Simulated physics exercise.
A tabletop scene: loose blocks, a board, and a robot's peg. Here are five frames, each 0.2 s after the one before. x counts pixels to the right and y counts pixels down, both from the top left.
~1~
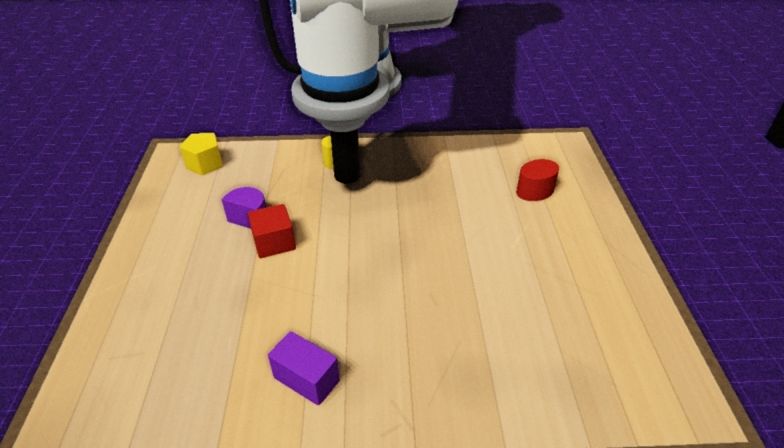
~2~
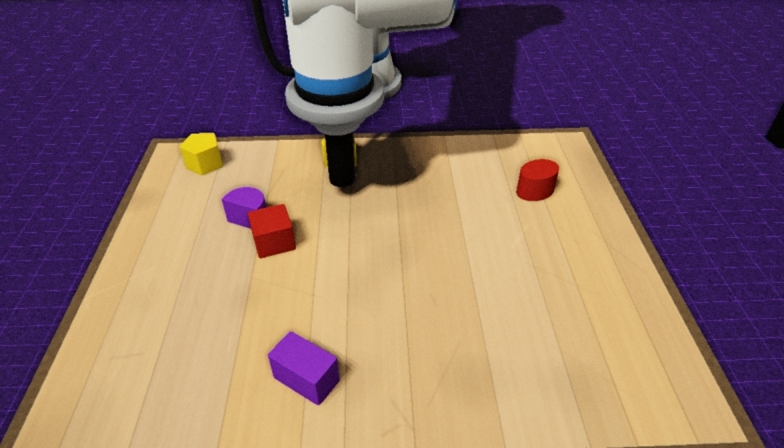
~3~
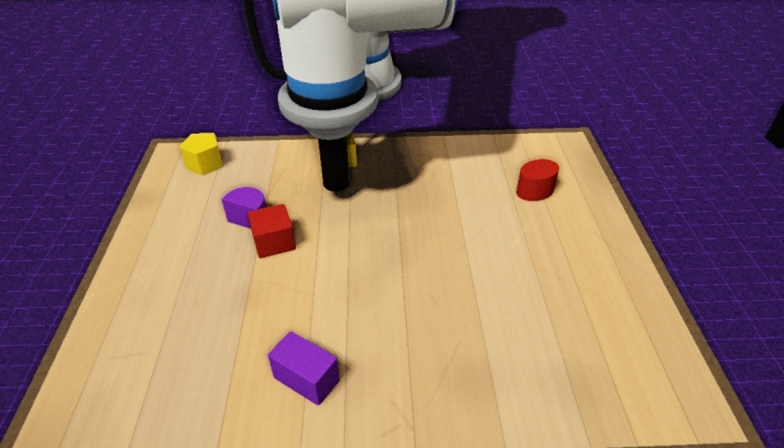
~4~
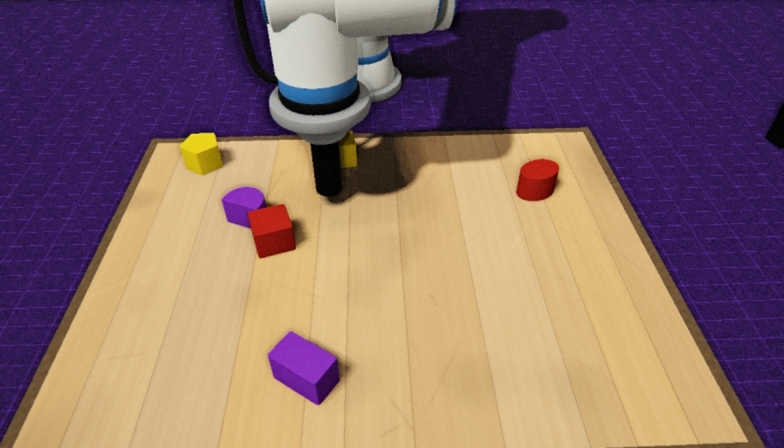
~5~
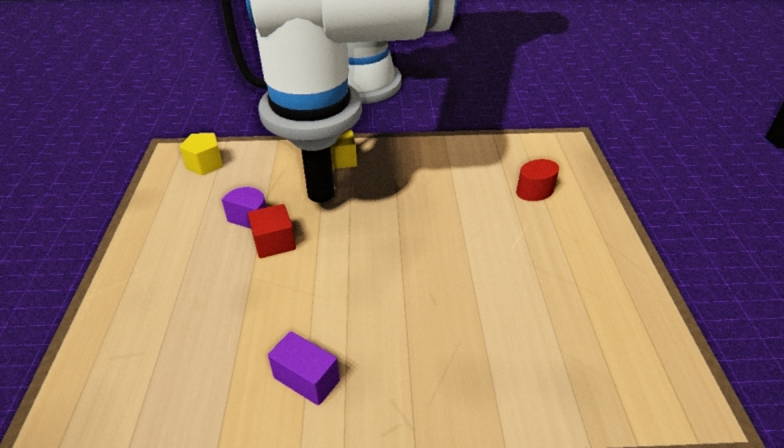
A robot arm moves its black peg slightly left and forward over a board of still blocks.
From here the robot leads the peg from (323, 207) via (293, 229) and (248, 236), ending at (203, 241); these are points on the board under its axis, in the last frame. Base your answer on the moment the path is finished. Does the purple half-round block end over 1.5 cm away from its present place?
Answer: Yes.
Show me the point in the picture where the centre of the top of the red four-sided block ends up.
Most likely (229, 238).
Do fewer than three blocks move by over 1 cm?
Yes, that is how it ends up.
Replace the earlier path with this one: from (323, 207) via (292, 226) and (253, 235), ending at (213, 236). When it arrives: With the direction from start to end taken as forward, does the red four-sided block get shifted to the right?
The answer is no.
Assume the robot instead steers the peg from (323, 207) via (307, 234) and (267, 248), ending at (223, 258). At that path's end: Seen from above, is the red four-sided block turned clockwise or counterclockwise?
Its spin: Clockwise.
The first path, step by step. One third of the way, peg at (290, 217); red four-sided block at (260, 224), turned 15° anticlockwise.
Two thirds of the way, peg at (245, 223); purple half-round block at (231, 193), turned 40° clockwise; red four-sided block at (232, 236), turned 70° anticlockwise.
At the end, peg at (198, 228); purple half-round block at (224, 193), turned 70° clockwise; red four-sided block at (229, 238), turned 80° anticlockwise.
